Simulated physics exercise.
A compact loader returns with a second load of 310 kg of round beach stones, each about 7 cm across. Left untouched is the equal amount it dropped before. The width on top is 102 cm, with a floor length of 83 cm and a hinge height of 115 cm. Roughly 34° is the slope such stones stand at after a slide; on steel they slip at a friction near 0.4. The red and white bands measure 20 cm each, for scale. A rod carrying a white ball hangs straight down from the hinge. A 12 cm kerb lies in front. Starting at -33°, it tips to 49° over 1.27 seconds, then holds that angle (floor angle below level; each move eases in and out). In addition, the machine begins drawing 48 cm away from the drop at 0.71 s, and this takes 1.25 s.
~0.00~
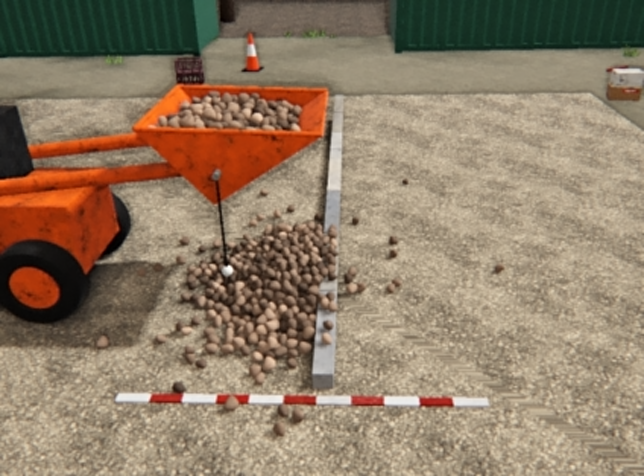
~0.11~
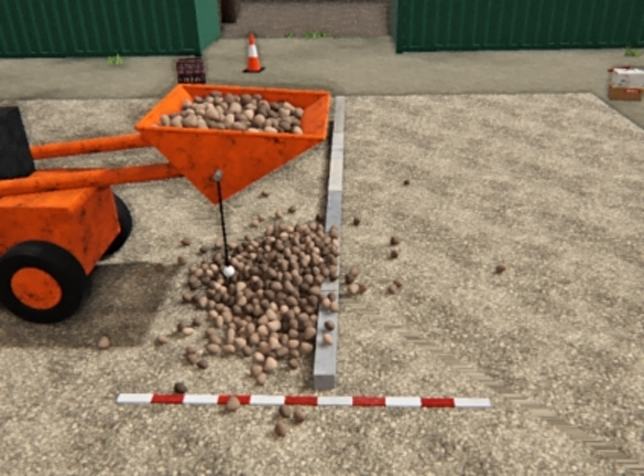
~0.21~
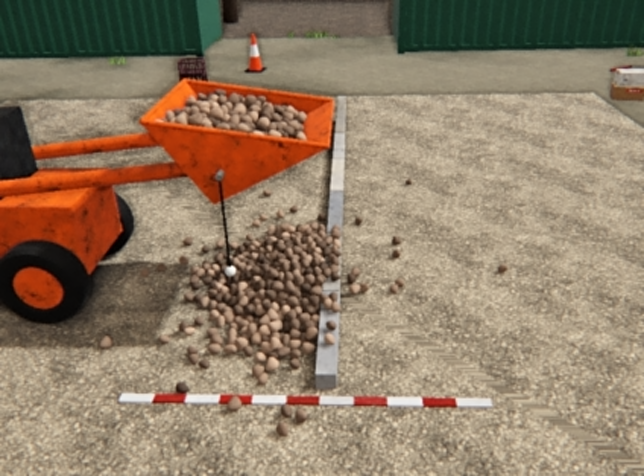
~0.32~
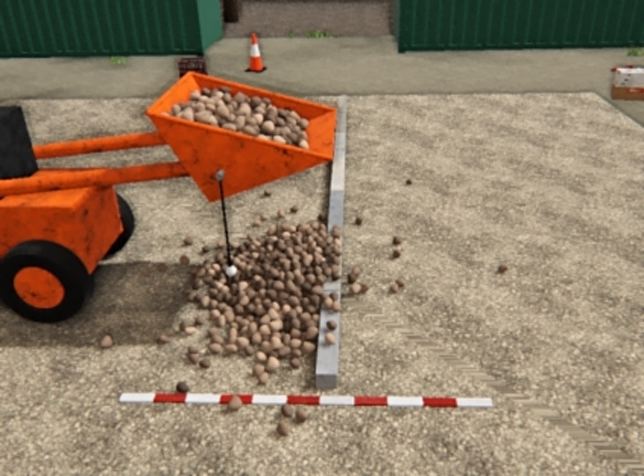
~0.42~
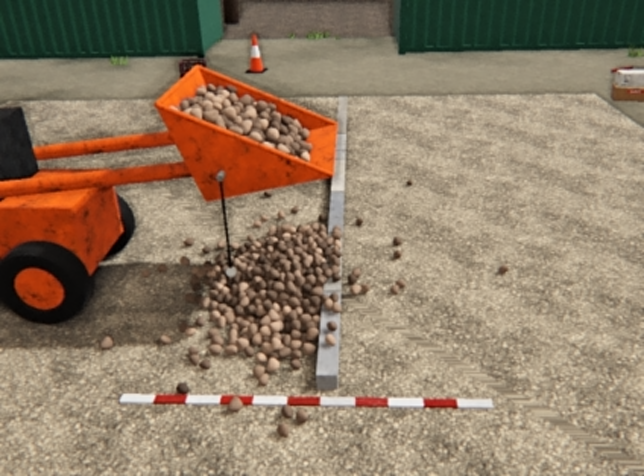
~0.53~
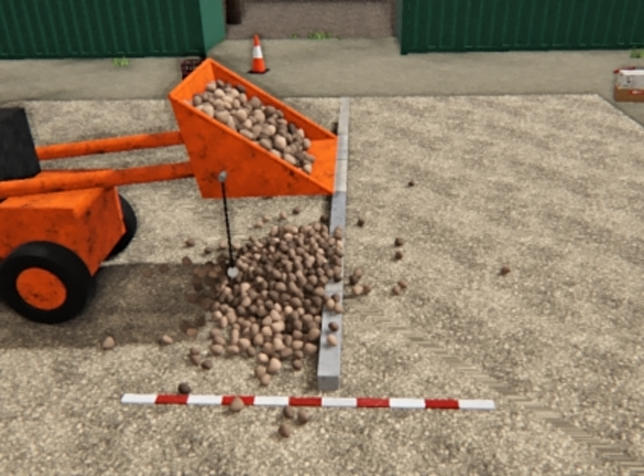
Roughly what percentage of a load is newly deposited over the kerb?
Around 39 per cent of a load is newly deposited there.
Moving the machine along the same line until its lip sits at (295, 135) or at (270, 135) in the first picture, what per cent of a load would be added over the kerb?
The first position would add some 20 per cent, the second some 5.
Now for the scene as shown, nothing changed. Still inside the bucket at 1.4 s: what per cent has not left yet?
About 10 percent is still in there.
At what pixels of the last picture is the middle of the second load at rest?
The middle lies near (318, 272) in the last picture.
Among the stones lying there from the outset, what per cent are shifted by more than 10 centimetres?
Around 15 in a hundred.
After 0.9 s the floor is at 36°; in per cent of one load, 91 in the bucket, 107 on this side of the kerb, 2 over the kerb; the foremost stones are at (405, 251).
After 1.4 s the floor is at 49°; in per cent of one load, 8 in the bucket, 170 on this side of the kerb, 22 over the kerb; the foremost stones are at (422, 270).
After 2.4 s the floor is at 49°; in per cent of one load, 0 in the bucket, 159 on this side of the kerb, 41 over the kerb; the foremost stones are at (504, 287).
After 5.0 s the floor is at 49°; in per cent of one load, 0 in the bucket, 159 on this side of the kerb, 41 over the kerb; the foremost stones are at (504, 287). Net gain over the kerb, 39.
